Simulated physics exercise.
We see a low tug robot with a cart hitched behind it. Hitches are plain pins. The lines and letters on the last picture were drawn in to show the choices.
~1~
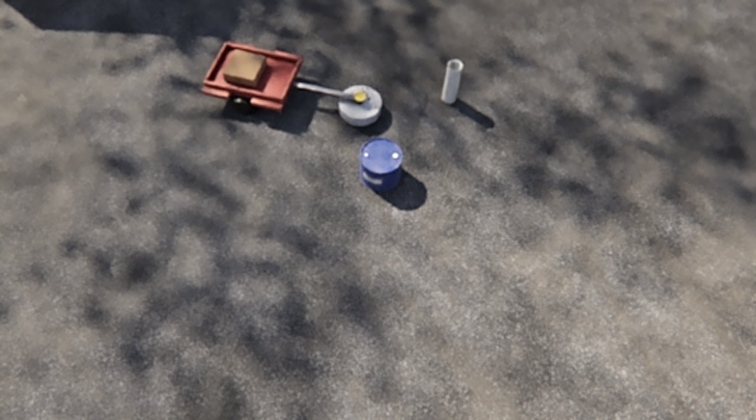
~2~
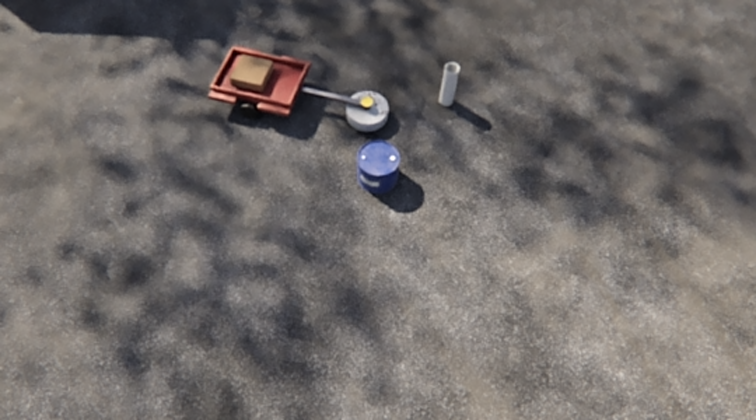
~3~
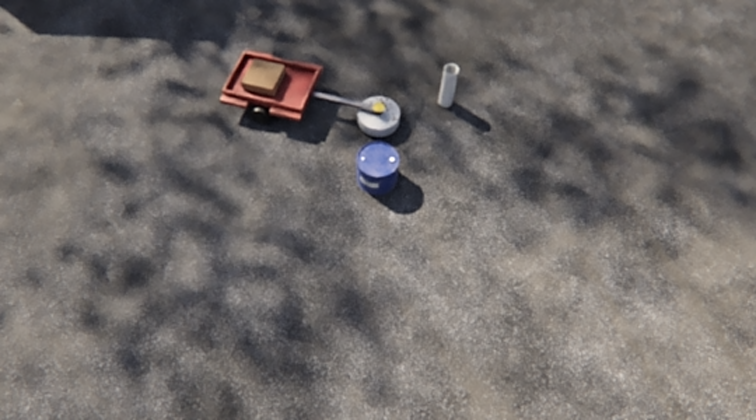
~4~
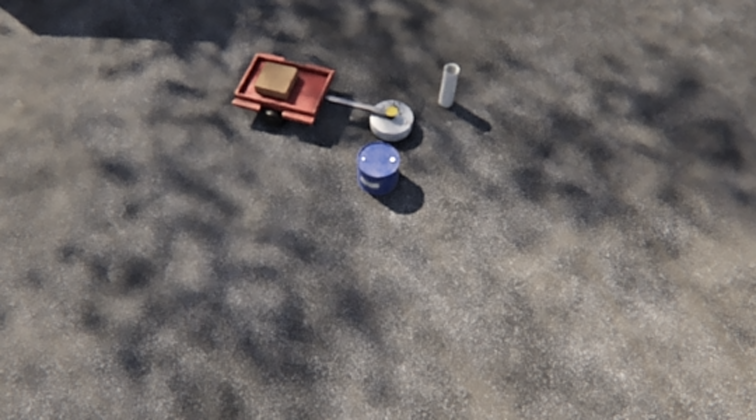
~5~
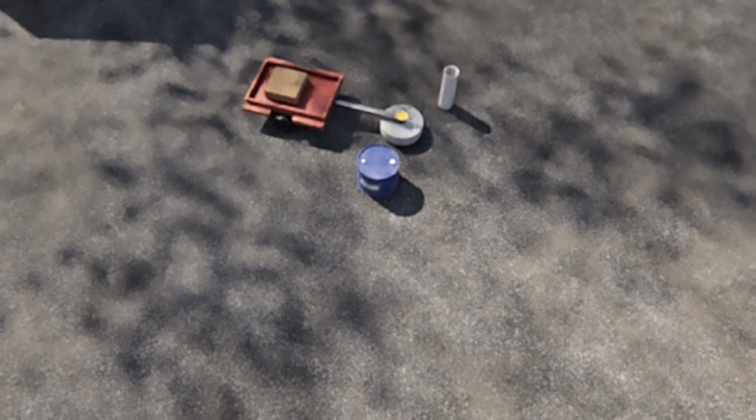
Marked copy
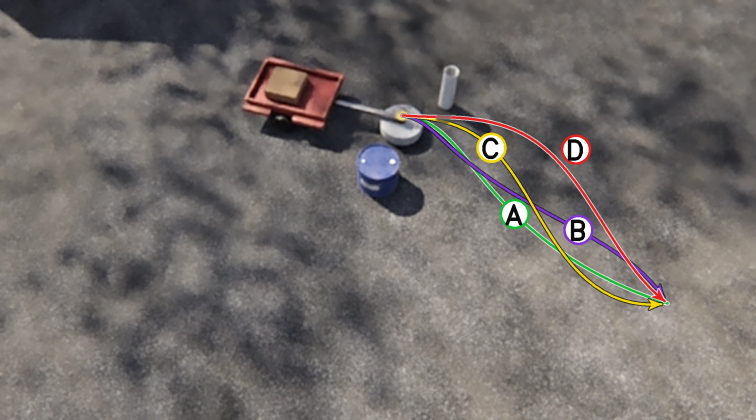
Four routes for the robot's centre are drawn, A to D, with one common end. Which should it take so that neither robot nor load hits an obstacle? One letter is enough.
C is the clean one.
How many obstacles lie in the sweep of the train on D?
In all, one.
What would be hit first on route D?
First the white post.
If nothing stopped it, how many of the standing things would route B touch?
In all, one.
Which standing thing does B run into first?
First the blue tub.
On the marked copy, A from (402, 115) via (509, 208) to (668, 304); B from (402, 115) via (522, 199) to (664, 298); C from (402, 115) via (529, 199) to (662, 304); D from (402, 115) via (555, 158) to (665, 301).
With C. Early on, robot (500, 166), cart (395, 116).
Further on, robot (561, 262), cart (473, 171).
At the end, robot (661, 309), cart (545, 232); nothing has been touched.
As for the rest, A meets the blue tub; B meets the blue tub; D meets the white post.
